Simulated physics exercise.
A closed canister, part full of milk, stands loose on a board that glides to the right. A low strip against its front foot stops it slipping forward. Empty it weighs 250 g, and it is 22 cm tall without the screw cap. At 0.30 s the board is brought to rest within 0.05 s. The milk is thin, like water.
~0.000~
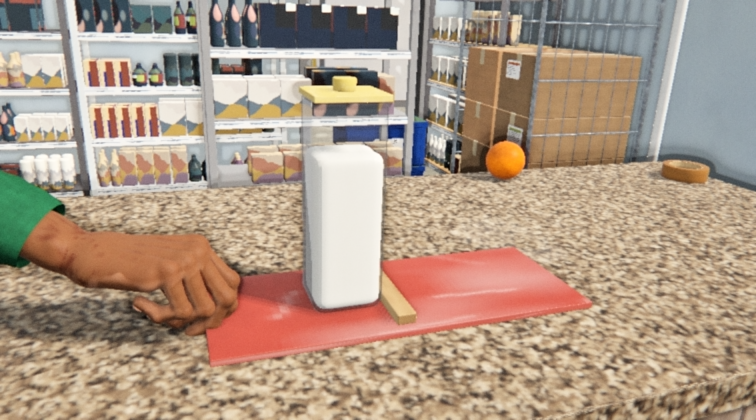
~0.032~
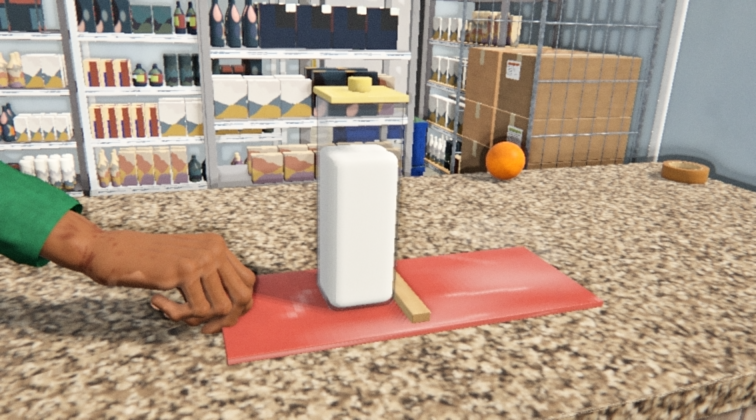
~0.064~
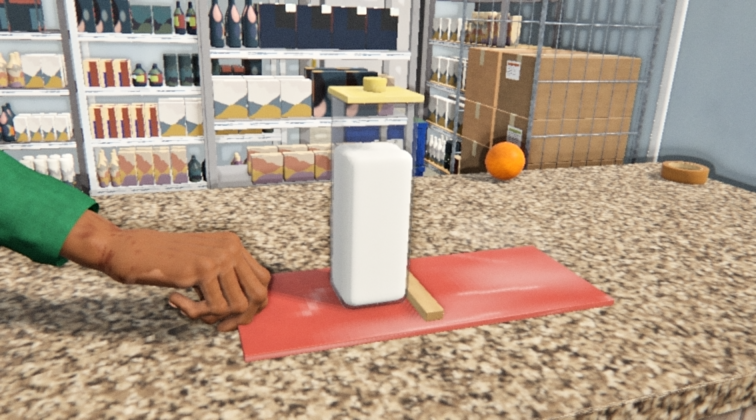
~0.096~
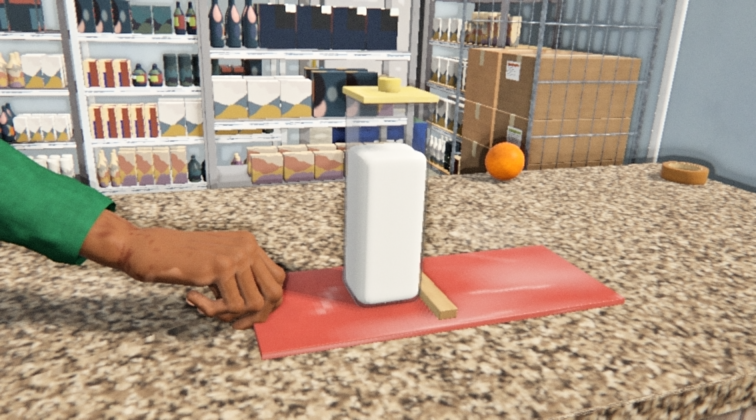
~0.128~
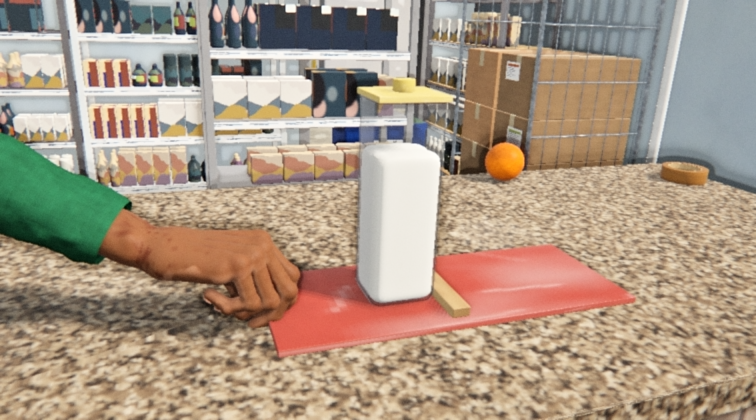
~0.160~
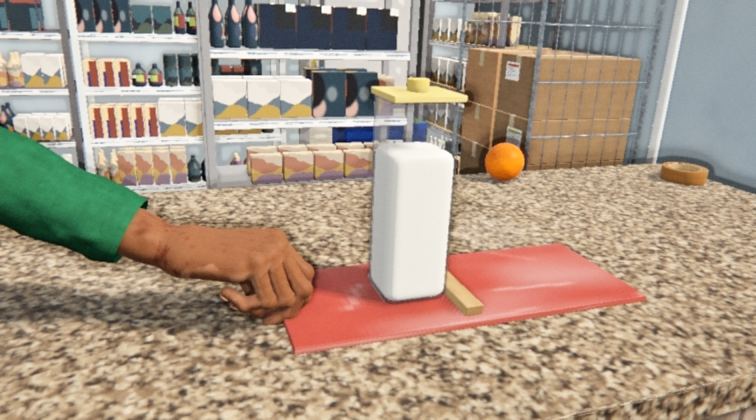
At first, a hand in a green sleeve grips the left end of a red board on a speckled counter, with a closed white container standing upright on it beside a small wooden strip. The hand then slides the board a short way right, and the container rides along, still upright.
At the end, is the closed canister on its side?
It remains upright.
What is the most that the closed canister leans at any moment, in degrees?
Up to some 10°.
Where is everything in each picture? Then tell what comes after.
In the first frame, 0.0 cm from the start; closed canister, level (309, 154) left, (374, 150) right, rim (379, 100).
In the second frame, 1.5 cm from the start; closed canister, level (323, 153) left, (388, 150) right.
In the third frame, 3.0 cm from the start; closed canister, level (339, 151) left, (402, 148) right.
In the fourth frame, 4.5 cm from the start; closed canister, level (353, 152) left, (415, 149) right.
In the fifth frame, 6.0 cm from the start; closed canister, level (367, 152) left, (429, 149) right.
In the sixth frame, 7.5 cm from the start; closed canister, level (381, 151) left, (441, 149) right.
Then, 0.35 s in, the board moves at 0.00 m/s; the closed canister stands where it began.
Then, 0.47 s in, the closed canister leans 10°.
Then, 0.63 s in, the closed canister stands where it began.
Then, 0.85 s in, the closed canister stands where it began.
Finally, the closed canister stands where it began.
